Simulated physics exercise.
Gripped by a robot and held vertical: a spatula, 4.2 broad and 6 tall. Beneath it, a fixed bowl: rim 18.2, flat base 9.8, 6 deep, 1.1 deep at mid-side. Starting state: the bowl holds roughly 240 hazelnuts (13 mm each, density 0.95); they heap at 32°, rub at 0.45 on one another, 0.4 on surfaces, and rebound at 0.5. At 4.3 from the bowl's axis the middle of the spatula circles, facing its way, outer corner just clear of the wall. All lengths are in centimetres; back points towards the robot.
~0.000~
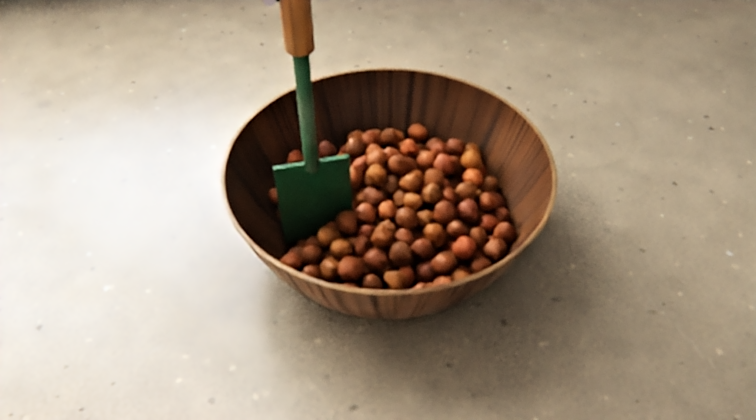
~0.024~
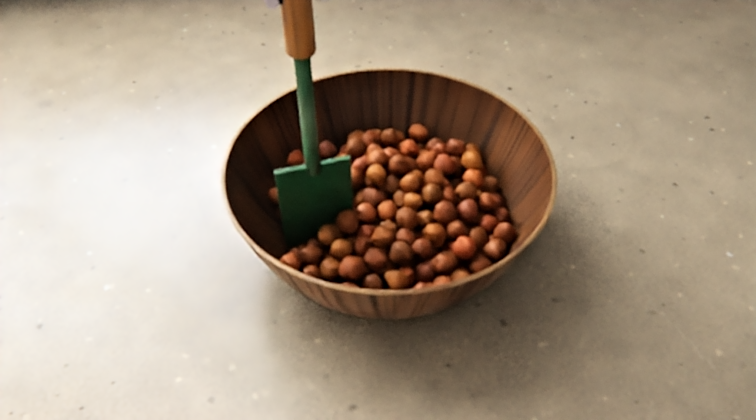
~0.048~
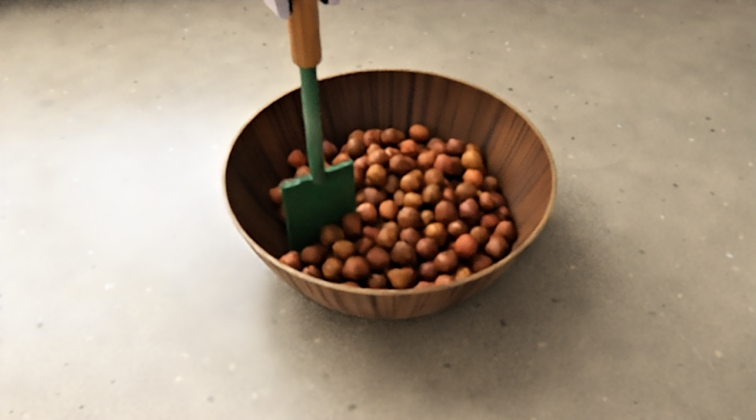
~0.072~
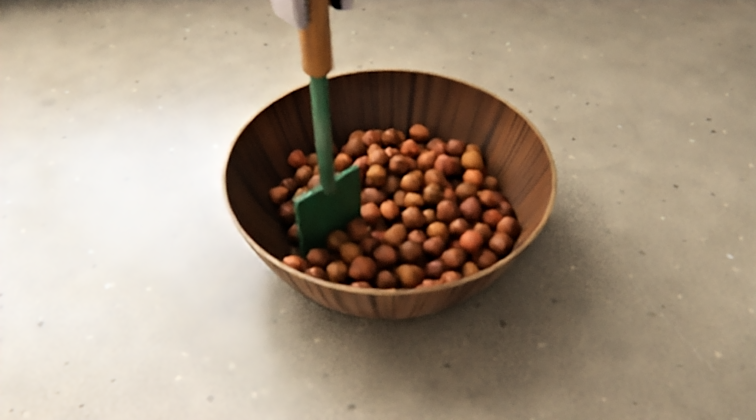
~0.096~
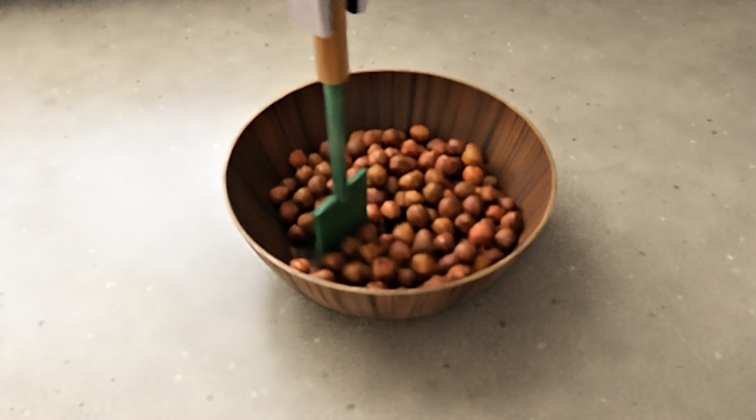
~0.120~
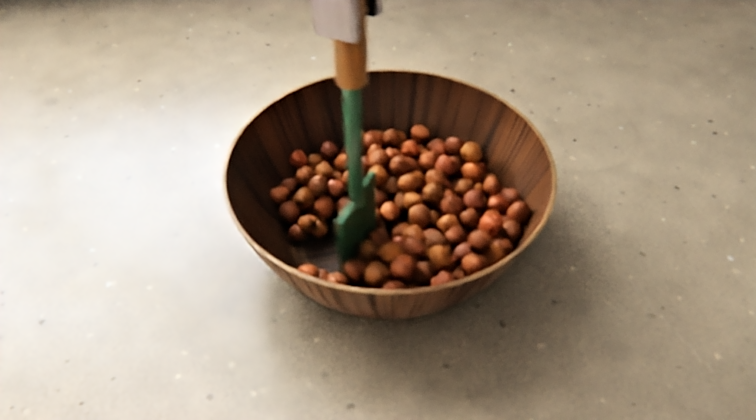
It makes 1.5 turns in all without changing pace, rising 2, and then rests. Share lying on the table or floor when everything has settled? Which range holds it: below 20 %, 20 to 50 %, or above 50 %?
The range below 20 %.
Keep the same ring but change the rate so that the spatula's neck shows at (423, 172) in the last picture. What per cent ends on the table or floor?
About 35 %.
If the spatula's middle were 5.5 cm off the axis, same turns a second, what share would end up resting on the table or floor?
In that case roughly 10 per cent.
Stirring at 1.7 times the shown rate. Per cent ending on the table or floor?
That gives some 30 percent.
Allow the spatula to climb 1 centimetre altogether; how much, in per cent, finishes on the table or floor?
Result: Roughly 10 %.
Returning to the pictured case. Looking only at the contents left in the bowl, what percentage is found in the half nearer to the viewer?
Close to 50 in a hundred.
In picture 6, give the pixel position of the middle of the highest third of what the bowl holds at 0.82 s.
(414, 254).
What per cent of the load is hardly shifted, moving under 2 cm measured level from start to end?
That comes to some 5 per cent.
By 0.47 s, 244° round, highest piece 8 above the table; 223 in the bowl, 6 on the table or floor, 6 in flight or on the tool.
By 0.82 s, 74° round, highest piece 7 above the table; 217 in the bowl, 18 on the table or floor.
By 1.20 s, 180° round, highest piece 5 above the table; 215 in the bowl, 20 on the table or floor.
By 1.90 s, 180° round, highest piece 5 above the table; 215 in the bowl, 20 on the table or floor.
Final count, 215 in the bowl, 20 on the table or floor. That is 9 % on the table or floor.
